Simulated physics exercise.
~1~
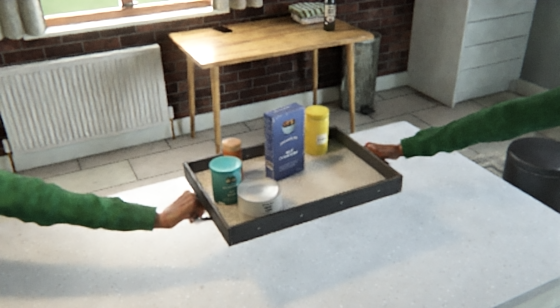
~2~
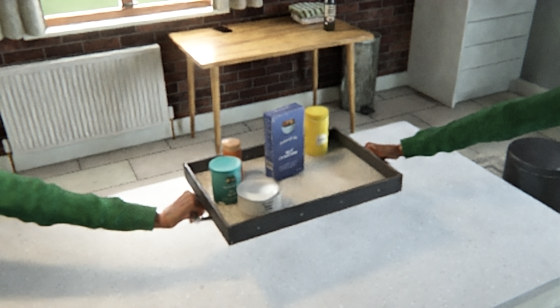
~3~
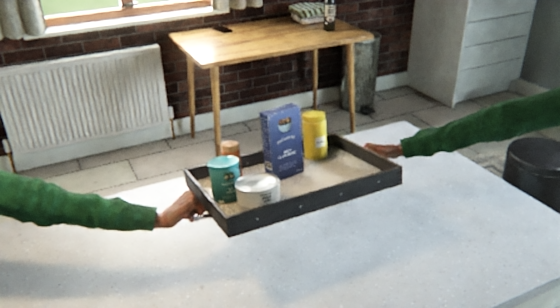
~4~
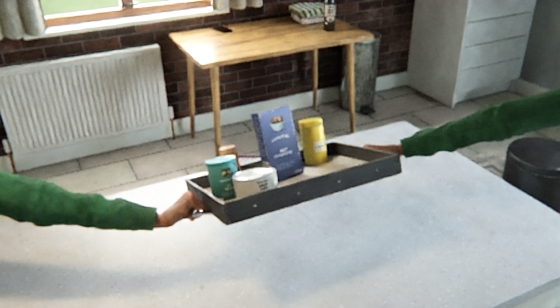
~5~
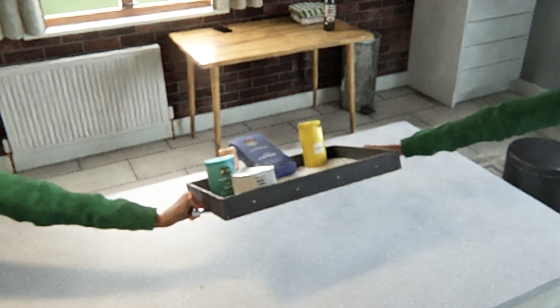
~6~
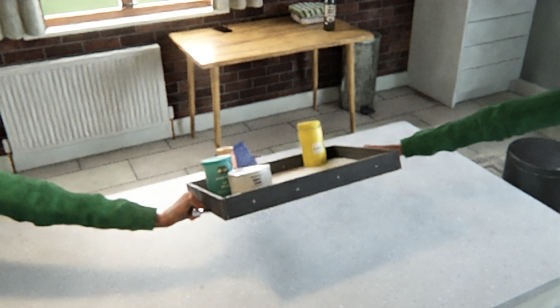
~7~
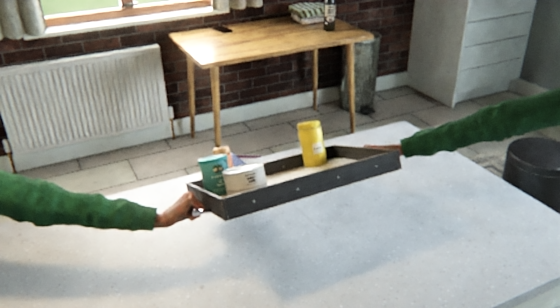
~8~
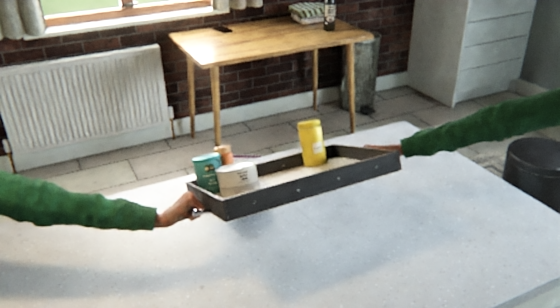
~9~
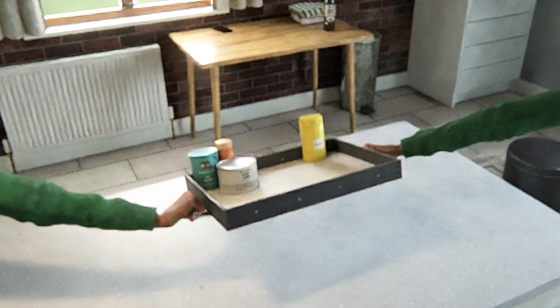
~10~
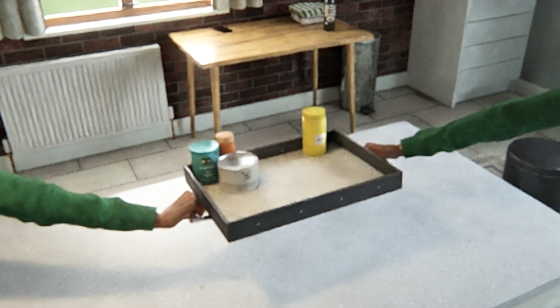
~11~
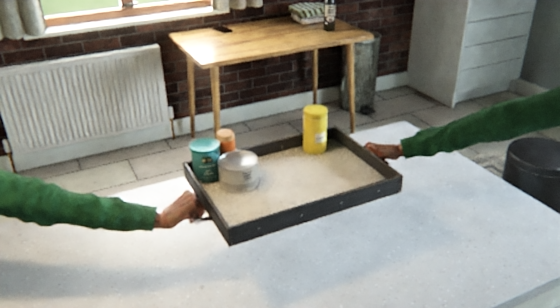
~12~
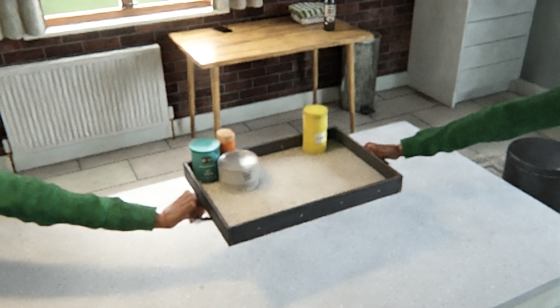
In a room with a brick wall and radiator, two green-sleeved arms tilt a tray away over a pale table, and the blue packet topples and drops out of sight. The white tub and turquoise tin slide slightly before the tray levels, leaving the yellow jar, tin and orange shaker upright.
